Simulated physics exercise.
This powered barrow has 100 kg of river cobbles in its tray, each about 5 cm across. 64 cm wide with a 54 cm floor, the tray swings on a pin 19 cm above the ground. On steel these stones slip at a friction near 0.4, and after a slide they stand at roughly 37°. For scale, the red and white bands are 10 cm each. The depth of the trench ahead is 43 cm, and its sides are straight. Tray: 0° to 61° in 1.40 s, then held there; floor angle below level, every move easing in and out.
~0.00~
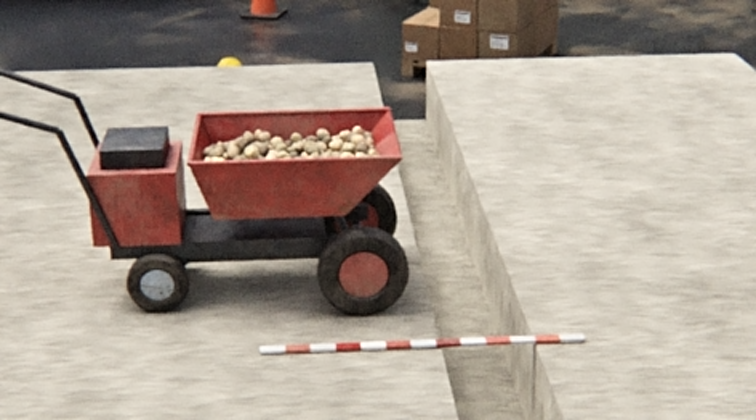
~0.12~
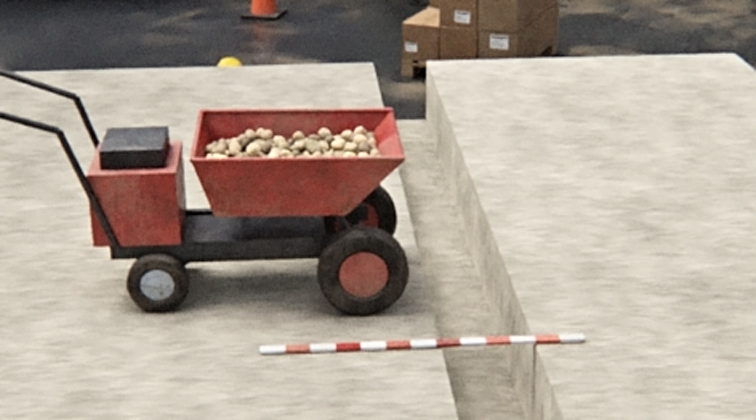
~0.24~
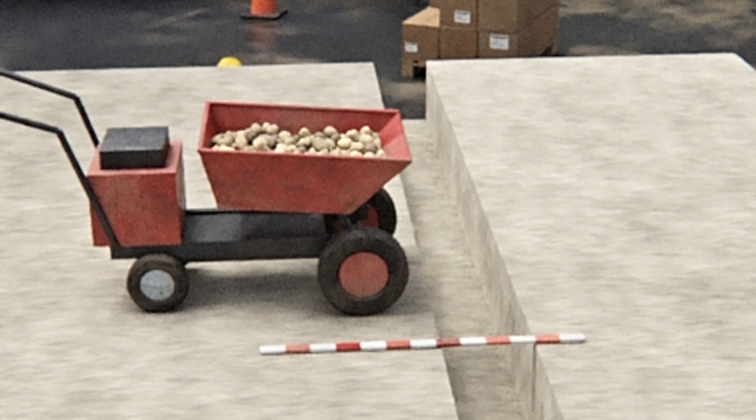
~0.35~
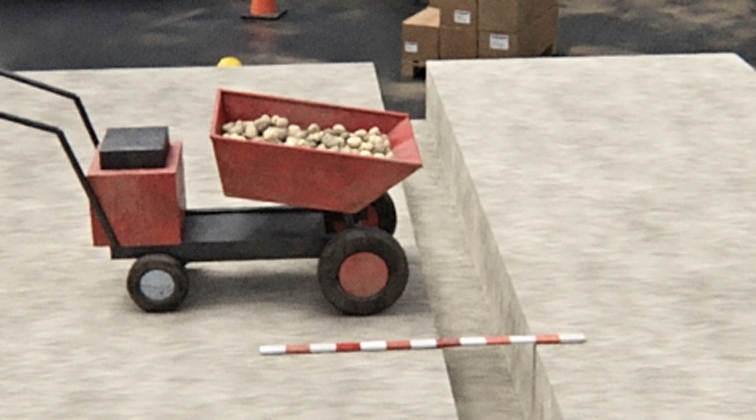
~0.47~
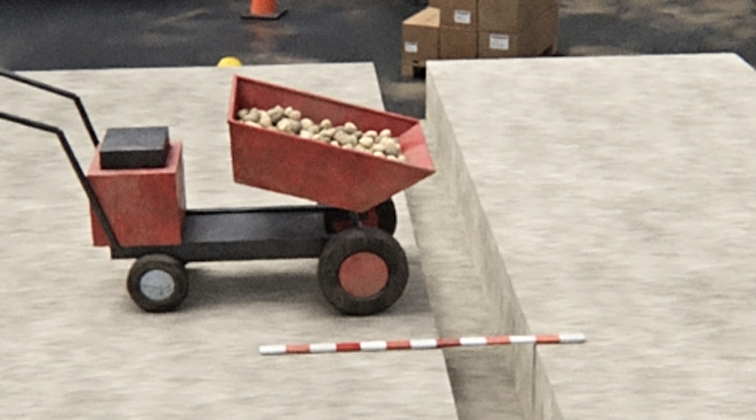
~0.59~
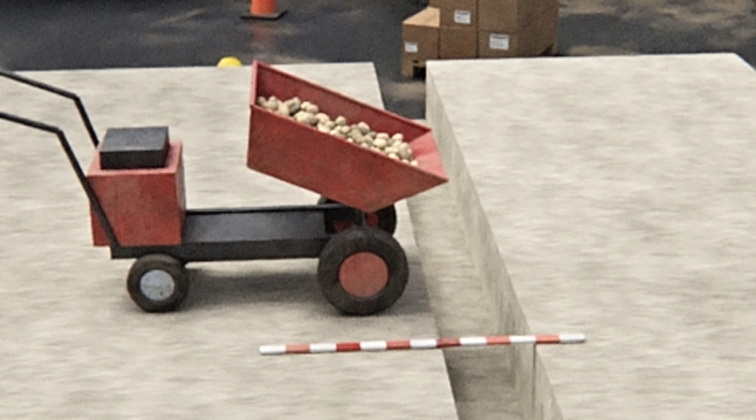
On a pale concrete slab beside a narrow trench, a red powered barrow stayed put while its tray of rounded stones gradually tilted toward the right, the back end rising well above the frame.
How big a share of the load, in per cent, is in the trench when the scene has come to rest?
A share of about 57 percent.
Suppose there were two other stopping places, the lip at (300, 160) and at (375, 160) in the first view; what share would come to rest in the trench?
Estimates: 80 % then 80 %.
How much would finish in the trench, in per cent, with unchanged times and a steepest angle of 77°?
Then about 40 per cent.
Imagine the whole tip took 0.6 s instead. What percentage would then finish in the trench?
With that timing, about 40 per cent.
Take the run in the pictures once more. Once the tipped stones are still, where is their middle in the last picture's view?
The stones end up centred near (502, 337).
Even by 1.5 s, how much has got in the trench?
Some 10 per cent.
After 1.0 s the floor is at 51°; 100 % in the tray; the foremost stones are at (461, 200).
After 1.5 s the floor is at 61°; 74 % in the tray, 12 % in the trench, 14 % past the trench; the foremost stones are at (555, 275).
After 1.9 s the floor is at 61°; 43 % in the tray, 17 % in the trench, 39 % past the trench; the foremost stones are at (628, 282).
After 3.8 s the floor is at 61°; 0 % in the tray, 57 % in the trench, 42 % past the trench; the foremost stones are at (683, 289).
